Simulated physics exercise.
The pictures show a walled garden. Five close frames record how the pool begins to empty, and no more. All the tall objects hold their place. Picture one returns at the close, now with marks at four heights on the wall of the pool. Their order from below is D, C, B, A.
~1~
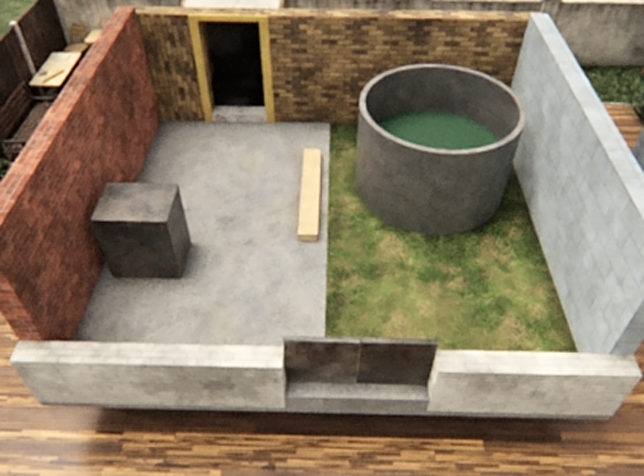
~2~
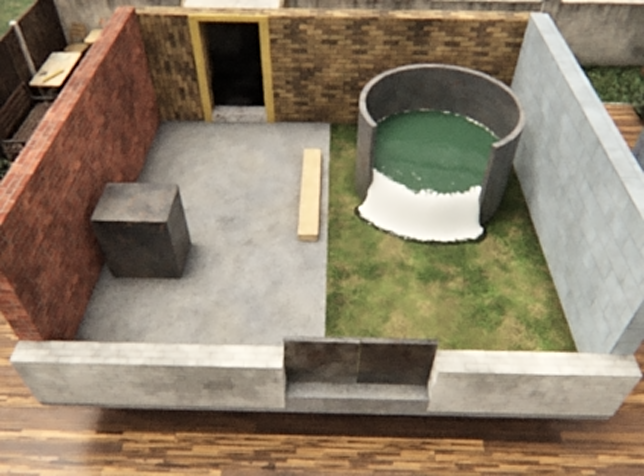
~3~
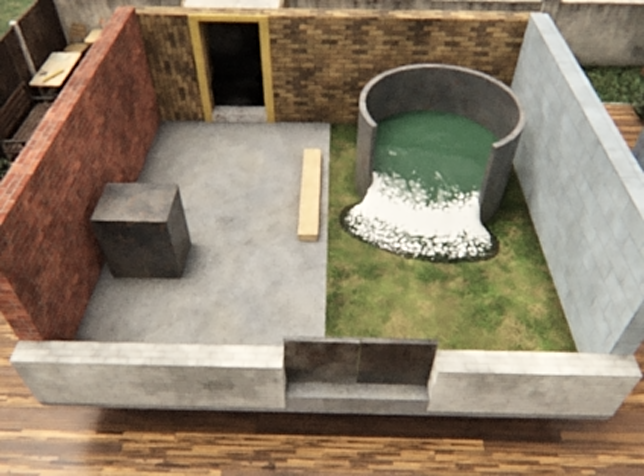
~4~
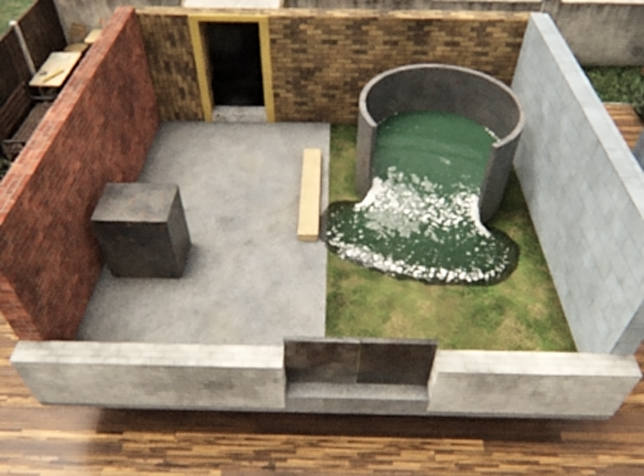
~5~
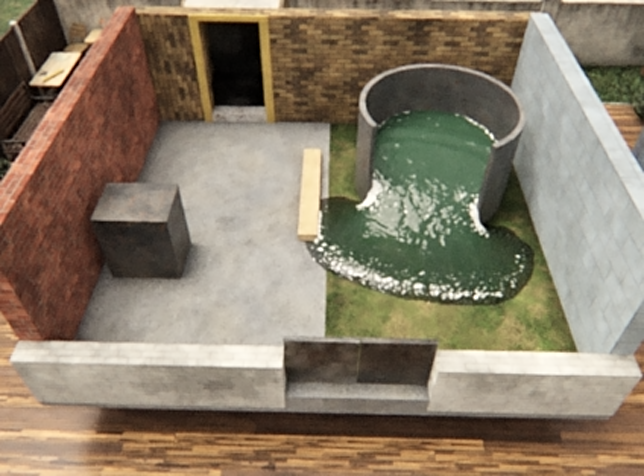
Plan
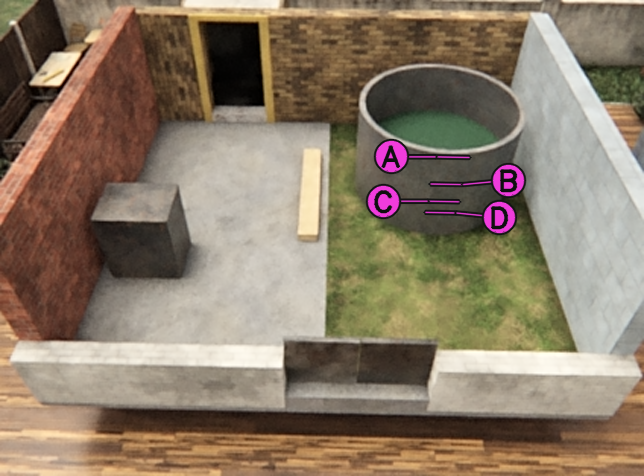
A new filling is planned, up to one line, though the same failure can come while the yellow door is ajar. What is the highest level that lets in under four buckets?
It is B.
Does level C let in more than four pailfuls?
No, that is safe.
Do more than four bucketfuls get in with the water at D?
No, not at all.
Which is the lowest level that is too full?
Here it is level A.
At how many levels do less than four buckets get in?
Three.
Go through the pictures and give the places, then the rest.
Water in the pool at rest, its middle at (434, 149); foot of the yellow doorway at (240, 122); shut gate at (360, 345), in the first frame.
Front seen at (480, 235), 2 % of the ground wet, in the second frame.
Front seen at (492, 249), 5 % of the ground wet, in the third frame.
Front seen at (507, 270), 10 % of the ground wet, in the fourth frame.
Front seen at (526, 270), 14 % of the ground wet, in the fifth frame.
On the marked copy, A at (452, 157); B at (446, 184); C at (443, 201); D at (440, 212); from the bottom up D, C, B, A.
With A, about 12 bucketfuls get in.
With B, a splash gets over, under a bucket.
With C, nothing gets over.
With D, nothing gets over.
